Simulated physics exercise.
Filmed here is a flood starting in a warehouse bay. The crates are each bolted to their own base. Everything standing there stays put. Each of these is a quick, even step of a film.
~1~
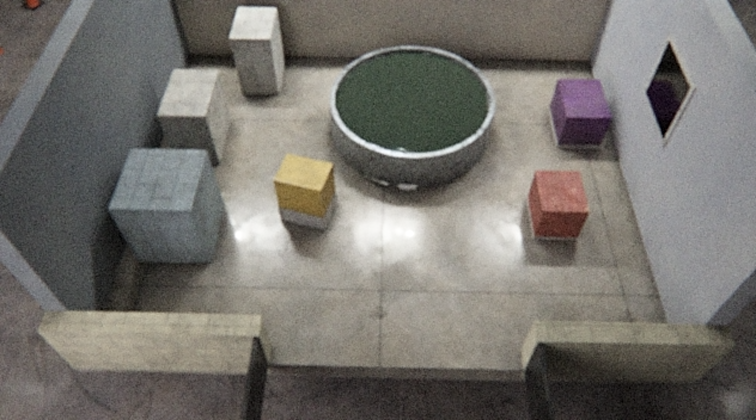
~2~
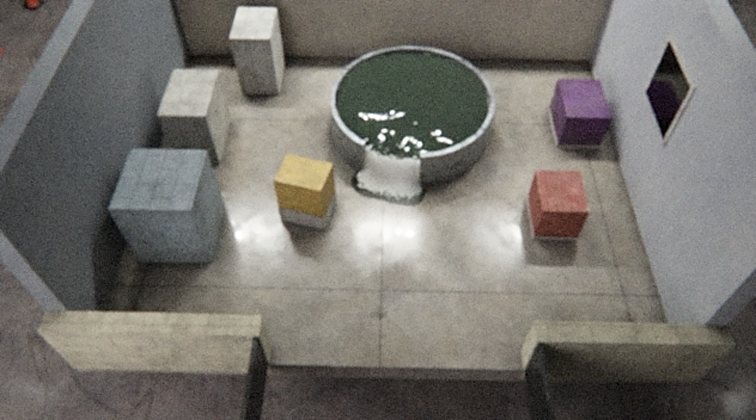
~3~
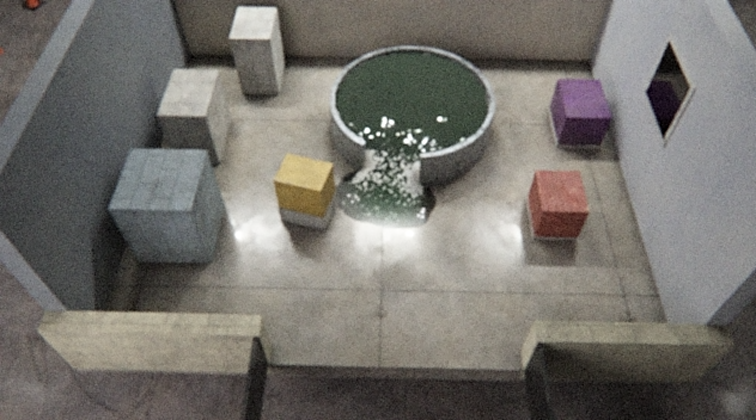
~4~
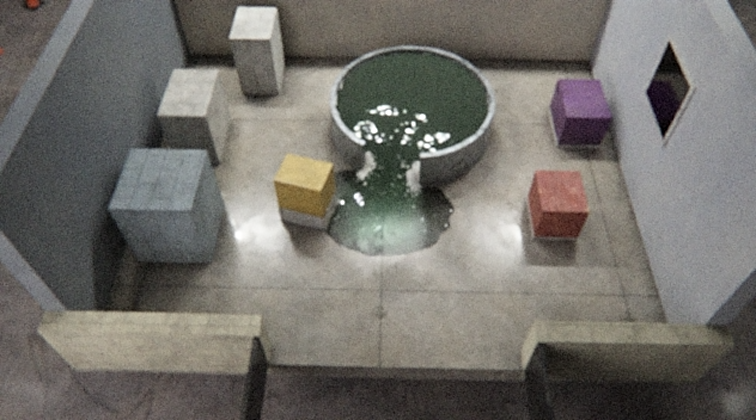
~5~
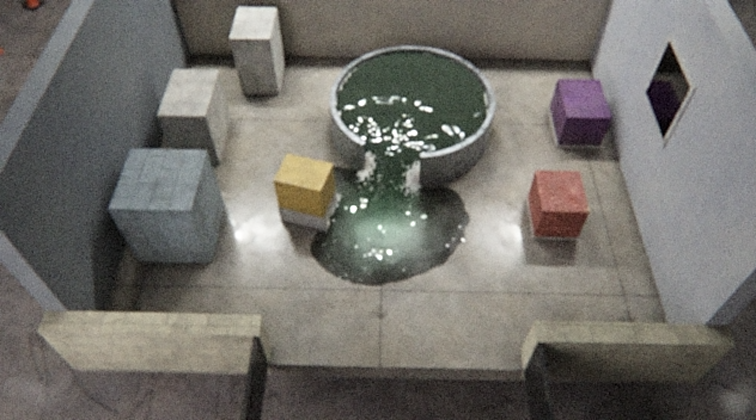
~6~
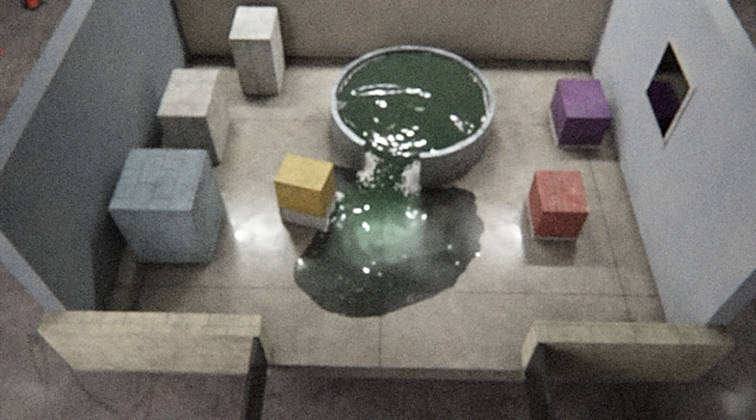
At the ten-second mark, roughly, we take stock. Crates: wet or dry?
One by one: The red crate is out of reach of the water, the purple crate is out of reach of the water, the yellow crate is out of reach of the water.
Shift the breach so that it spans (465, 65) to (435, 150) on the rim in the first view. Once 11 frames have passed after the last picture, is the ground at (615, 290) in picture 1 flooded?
Check at the point: Soaked.
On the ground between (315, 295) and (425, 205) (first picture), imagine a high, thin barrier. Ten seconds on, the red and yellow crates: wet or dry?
Next, the red crate is inundated, but the yellow crate is inundated.
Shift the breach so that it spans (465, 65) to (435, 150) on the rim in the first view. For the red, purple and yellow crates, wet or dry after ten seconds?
Result - red one is hit by the flood; purple one is hit by the flood; yellow one is missed.
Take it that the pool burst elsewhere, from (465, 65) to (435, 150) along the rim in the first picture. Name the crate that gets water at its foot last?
The yellow one, by my reading.
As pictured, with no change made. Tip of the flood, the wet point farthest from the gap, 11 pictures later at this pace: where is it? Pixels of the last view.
I would point to (95, 341).
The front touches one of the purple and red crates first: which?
I reckon it's the one in red.
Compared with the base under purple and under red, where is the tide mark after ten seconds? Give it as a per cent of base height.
30 and 40 per cent, in that order.
A moment on, water covers 25 % of the floor; the red crate not reached, the purple crate not reached, the yellow crate water round its plinth.
Next, water covers 35 % of the floor; the red crate water round its plinth, the purple crate not reached, the yellow crate water round its plinth.
Then, water covers 35 % of the floor; the red crate water round its plinth, the purple crate not reached, the yellow crate water round its plinth.
Later, water covers 50 % of the floor; the red crate water round its plinth, the purple crate not reached, the yellow crate water round its plinth.
In the end, water covers 70 % of the floor; the red crate stayed above the water, the purple crate stayed above the water, the yellow crate stayed above the water.
